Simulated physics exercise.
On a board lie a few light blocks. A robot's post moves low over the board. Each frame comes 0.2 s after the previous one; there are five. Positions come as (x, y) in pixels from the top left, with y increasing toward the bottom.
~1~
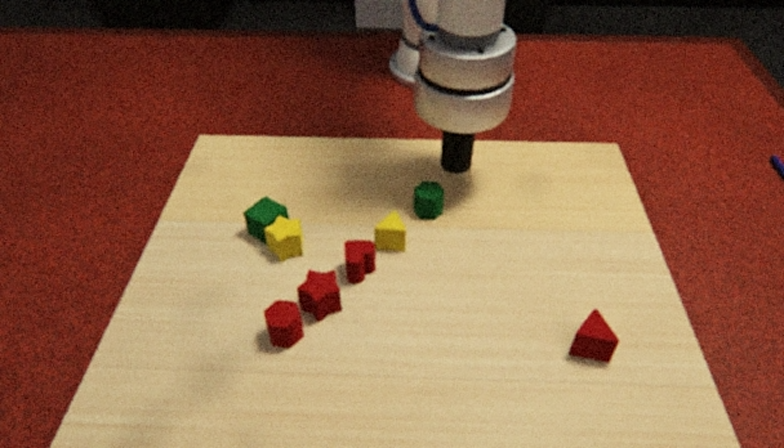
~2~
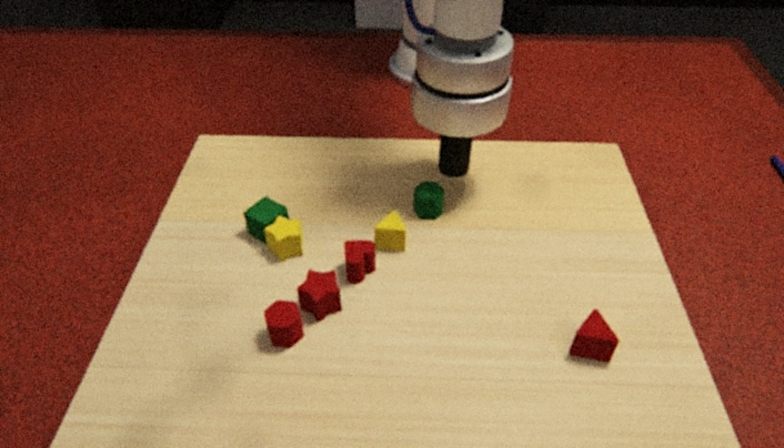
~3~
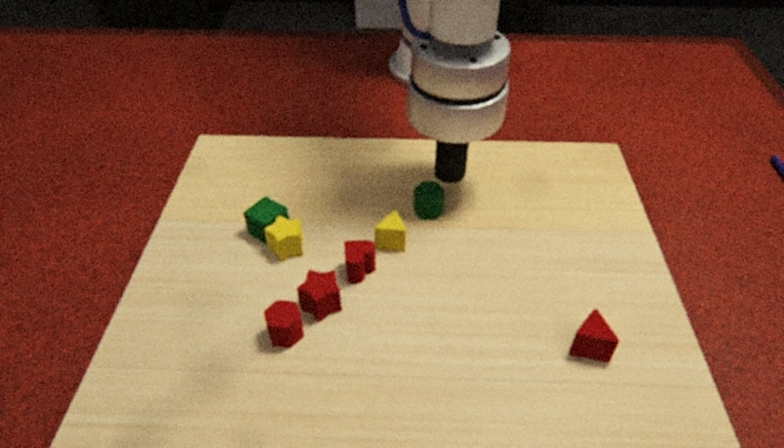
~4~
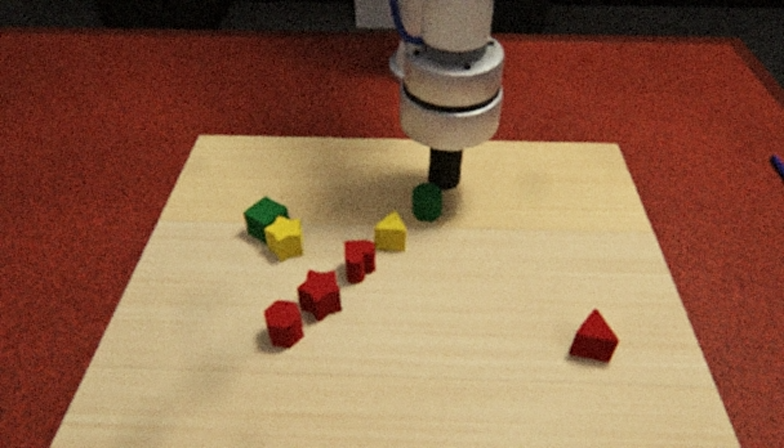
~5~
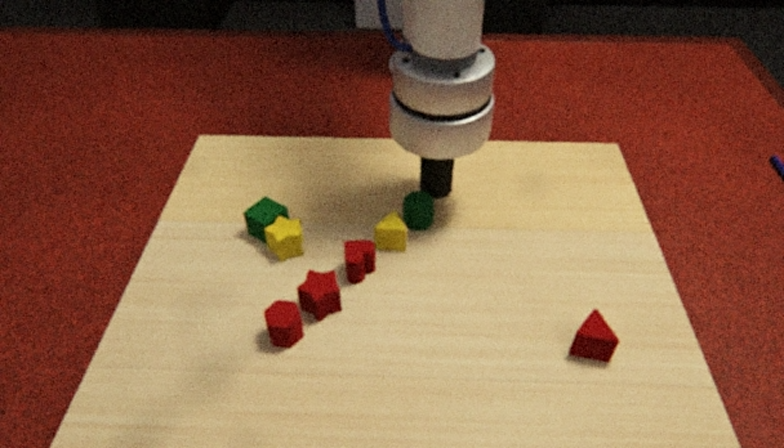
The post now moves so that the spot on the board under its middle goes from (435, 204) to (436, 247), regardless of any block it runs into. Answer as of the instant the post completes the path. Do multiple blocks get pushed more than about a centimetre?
It seems so.
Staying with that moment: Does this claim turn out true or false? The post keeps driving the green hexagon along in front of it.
My answer: False.
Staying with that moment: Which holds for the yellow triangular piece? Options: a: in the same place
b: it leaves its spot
My answer is option b.
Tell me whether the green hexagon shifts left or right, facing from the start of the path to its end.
Right side.
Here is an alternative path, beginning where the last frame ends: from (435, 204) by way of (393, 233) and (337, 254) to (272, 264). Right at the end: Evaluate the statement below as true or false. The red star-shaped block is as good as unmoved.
False - the claim does not hold.
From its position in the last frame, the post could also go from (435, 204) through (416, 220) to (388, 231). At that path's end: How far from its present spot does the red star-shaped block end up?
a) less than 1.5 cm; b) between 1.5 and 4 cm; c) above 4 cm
a
On the path given first. Halfway along, post at (436, 210); yellow triangular piece at (388, 222); green hexagon at (410, 215), turned 55° clockwise.
At the end, post at (437, 232); red heart in place; yellow triangular piece at (380, 226), turned 15° clockwise; green hexagon at (405, 225), turned 80° clockwise.
